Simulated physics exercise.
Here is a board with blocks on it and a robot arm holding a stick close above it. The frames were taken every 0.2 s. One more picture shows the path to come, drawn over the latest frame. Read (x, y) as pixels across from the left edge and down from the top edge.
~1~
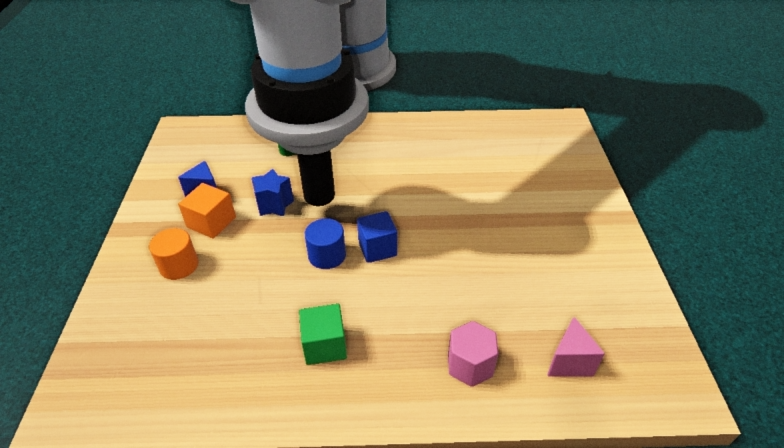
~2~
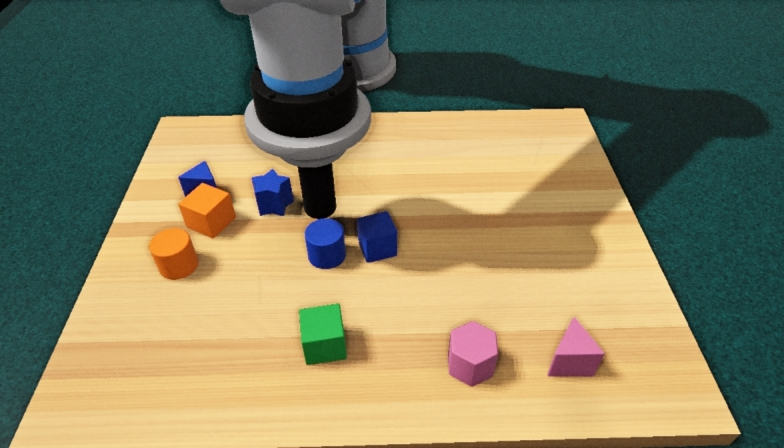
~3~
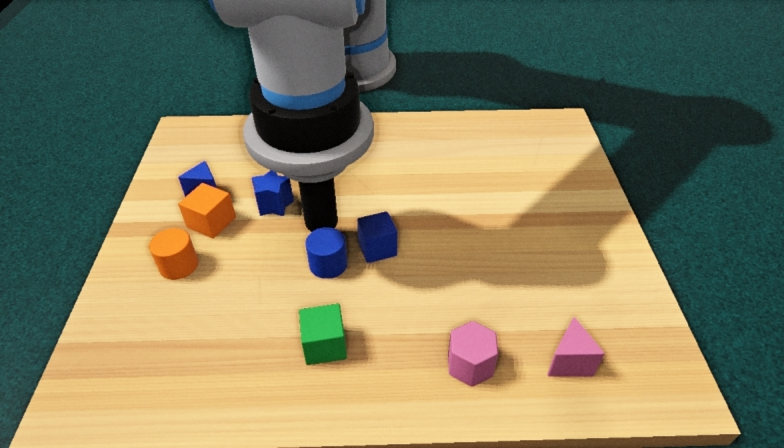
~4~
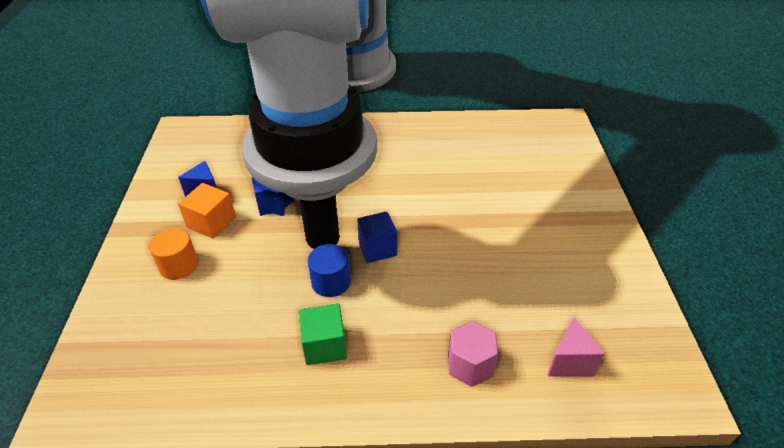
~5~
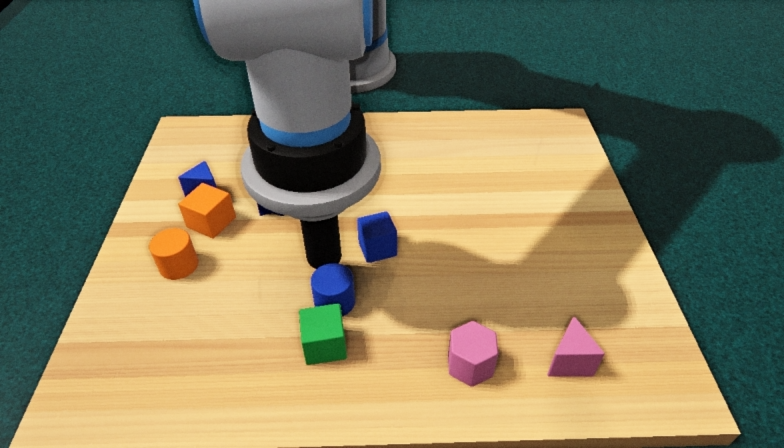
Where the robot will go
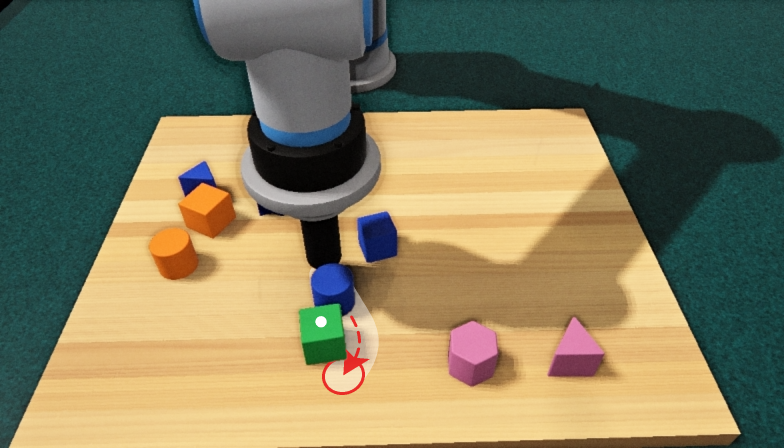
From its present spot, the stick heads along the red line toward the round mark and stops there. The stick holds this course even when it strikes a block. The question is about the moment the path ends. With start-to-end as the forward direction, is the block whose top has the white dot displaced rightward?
That would be a yes.
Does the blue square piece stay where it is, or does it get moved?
By the last moment of the path, the blue square piece has stayed put.
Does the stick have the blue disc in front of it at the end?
Short answer: No.
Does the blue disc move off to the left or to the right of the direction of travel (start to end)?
Left.
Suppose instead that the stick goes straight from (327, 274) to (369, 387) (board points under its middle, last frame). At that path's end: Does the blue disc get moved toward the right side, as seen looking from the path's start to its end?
No, it doesn't check out.
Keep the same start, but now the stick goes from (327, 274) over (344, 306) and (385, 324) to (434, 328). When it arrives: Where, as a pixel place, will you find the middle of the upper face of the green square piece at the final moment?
Final place: (321, 346).
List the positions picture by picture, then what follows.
In the first frame, tip of the stick (320, 197), middles of tops, green square piece (321, 322), blue disc (324, 231), blue square piece (377, 224).
In the second frame, stick (321, 210), nothing pushed.
In the third frame, stick (322, 224), blue disc (325, 240).
In the fourth frame, stick (323, 240), blue disc (328, 258).
In the fifth frame, stick (325, 259), green square piece (321, 322), blue disc (332, 278), blue square piece (377, 224).
The line goes from (327, 274) by way of (344, 303) and (359, 337) to (343, 375); the dot is on the green square piece.
On the path given first. One third of the way, stick (342, 289); green square piece (321, 341), turned 55° clockwise; blue disc (351, 311).
Two thirds of the way, stick (358, 323); green square piece (319, 349), turned 75° clockwise; blue disc (370, 349).
At the end, stick (342, 361); green square piece (297, 368), turned 90° clockwise; blue disc (373, 380); blue square piece unmoved.
